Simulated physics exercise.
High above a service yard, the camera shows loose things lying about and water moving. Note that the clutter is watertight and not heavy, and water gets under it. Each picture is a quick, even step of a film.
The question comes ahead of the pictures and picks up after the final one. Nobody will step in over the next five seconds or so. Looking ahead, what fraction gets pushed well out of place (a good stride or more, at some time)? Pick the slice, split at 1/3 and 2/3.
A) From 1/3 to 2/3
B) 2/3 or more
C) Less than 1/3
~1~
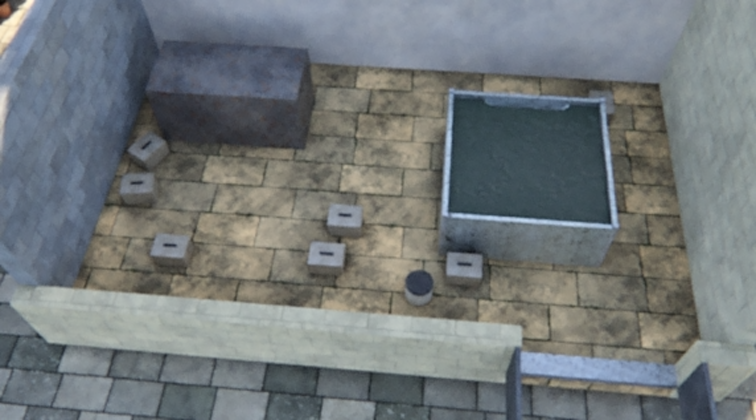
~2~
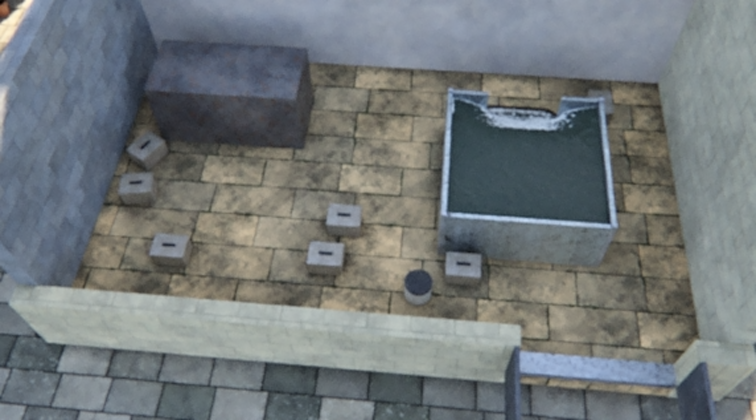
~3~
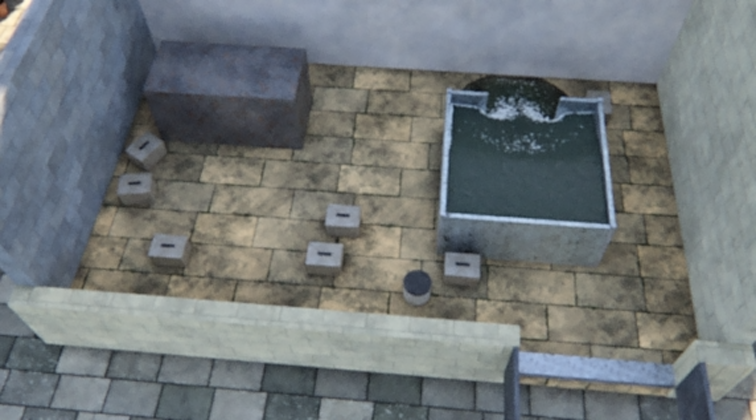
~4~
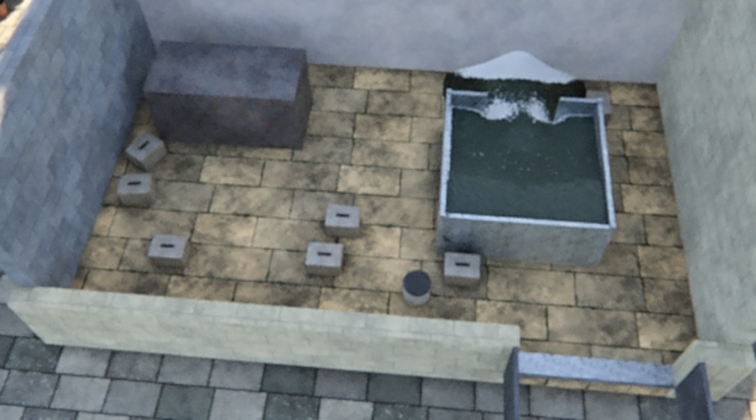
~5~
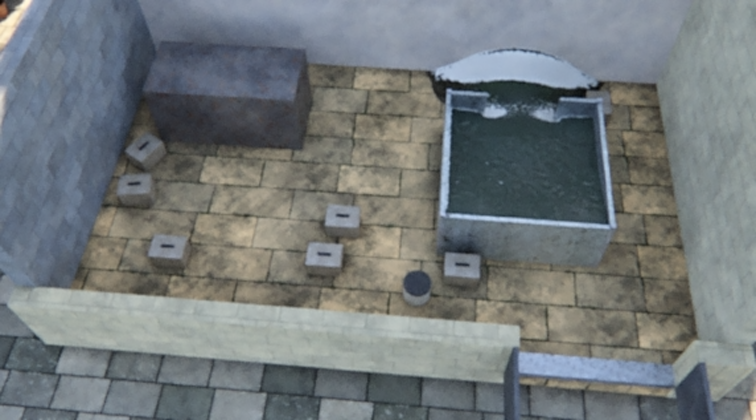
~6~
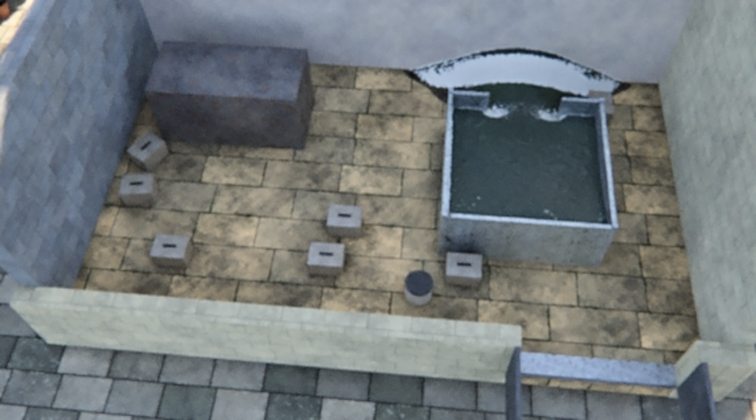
From 1/3 to 2/3 (A).
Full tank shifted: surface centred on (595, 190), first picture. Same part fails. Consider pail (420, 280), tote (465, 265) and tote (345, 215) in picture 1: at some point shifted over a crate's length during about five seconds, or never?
In order: Remained close by, remained close by, went well off.
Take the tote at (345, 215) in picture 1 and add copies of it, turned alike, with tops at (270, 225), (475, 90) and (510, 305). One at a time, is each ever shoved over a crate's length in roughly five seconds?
In sequence: Pushed clear, pushed clear, doesn't go far.
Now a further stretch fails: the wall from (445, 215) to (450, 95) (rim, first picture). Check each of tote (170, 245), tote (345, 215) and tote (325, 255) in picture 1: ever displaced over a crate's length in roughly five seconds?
First covers that distance, second covers that distance, third covers that distance.
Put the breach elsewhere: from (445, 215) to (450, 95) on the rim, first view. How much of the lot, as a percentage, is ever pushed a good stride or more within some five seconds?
Estimate: Some 80 per cent.
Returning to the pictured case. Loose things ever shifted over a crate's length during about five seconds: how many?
5 in all.
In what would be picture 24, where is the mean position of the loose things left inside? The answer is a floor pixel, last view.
What remains is centred near (332, 249).
A moment on, 0 of 8 are well off their spots; 0 afloat.
Next, 1 of 8 are well off their spots; 1 afloat.
Later, 2 of 8 are well off their spots; 1 afloat.
In the end, 5 of 8 are well off their spots, and 5 have been at some point; 2 afloat.
